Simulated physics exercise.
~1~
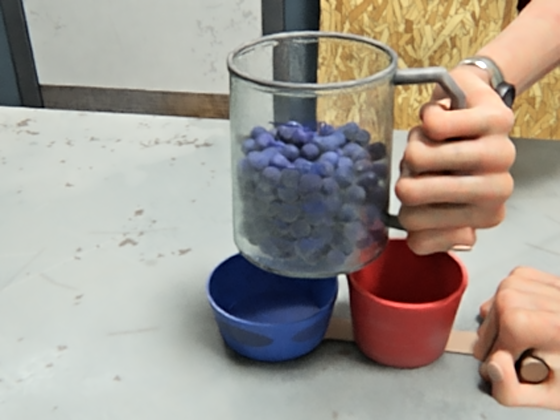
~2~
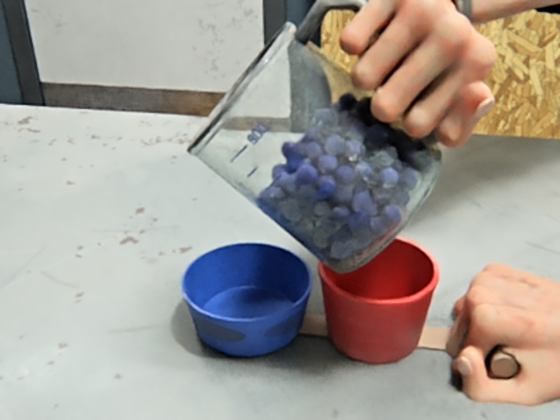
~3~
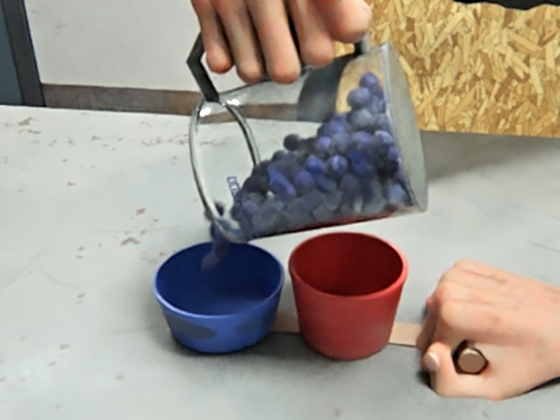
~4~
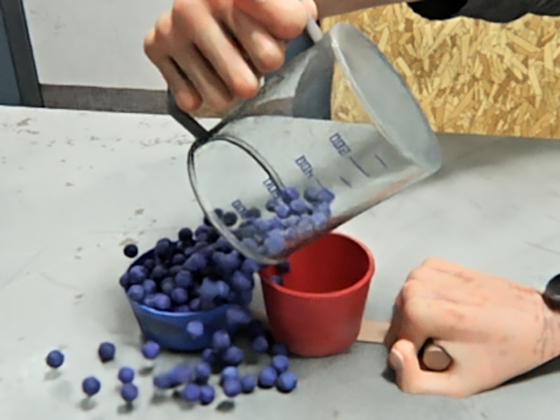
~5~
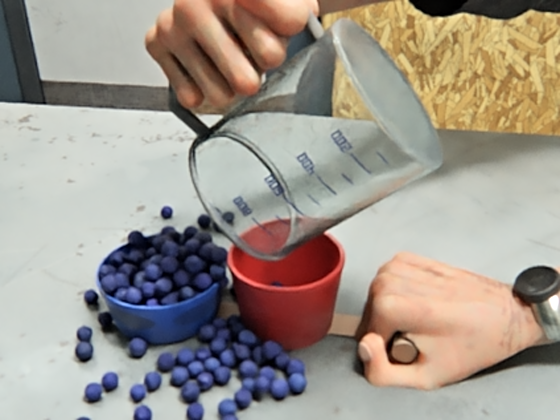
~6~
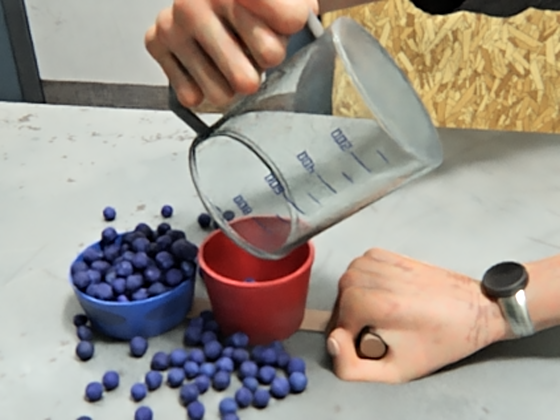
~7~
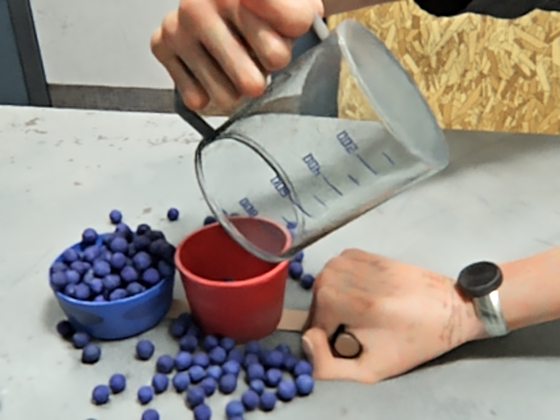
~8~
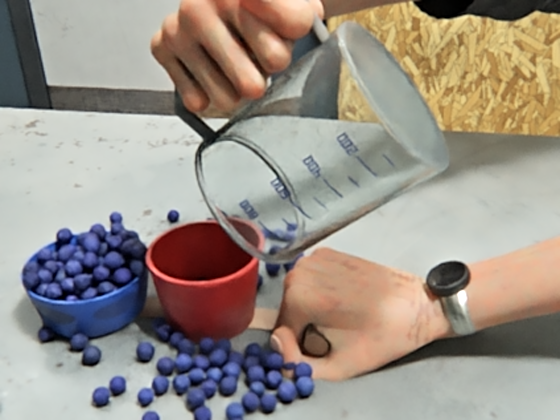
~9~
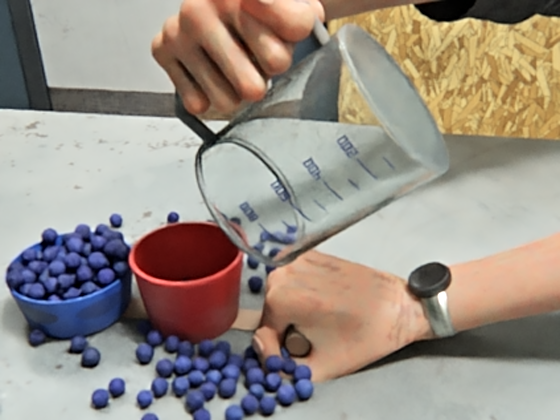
In the video, a hand tips a clear jug of blueberries over a blue dish and a red dish while another hand slides the joined dishes left. The berries heap in the blue dish and spill across the table, leaving the jug looking nearly empty, still tilted.
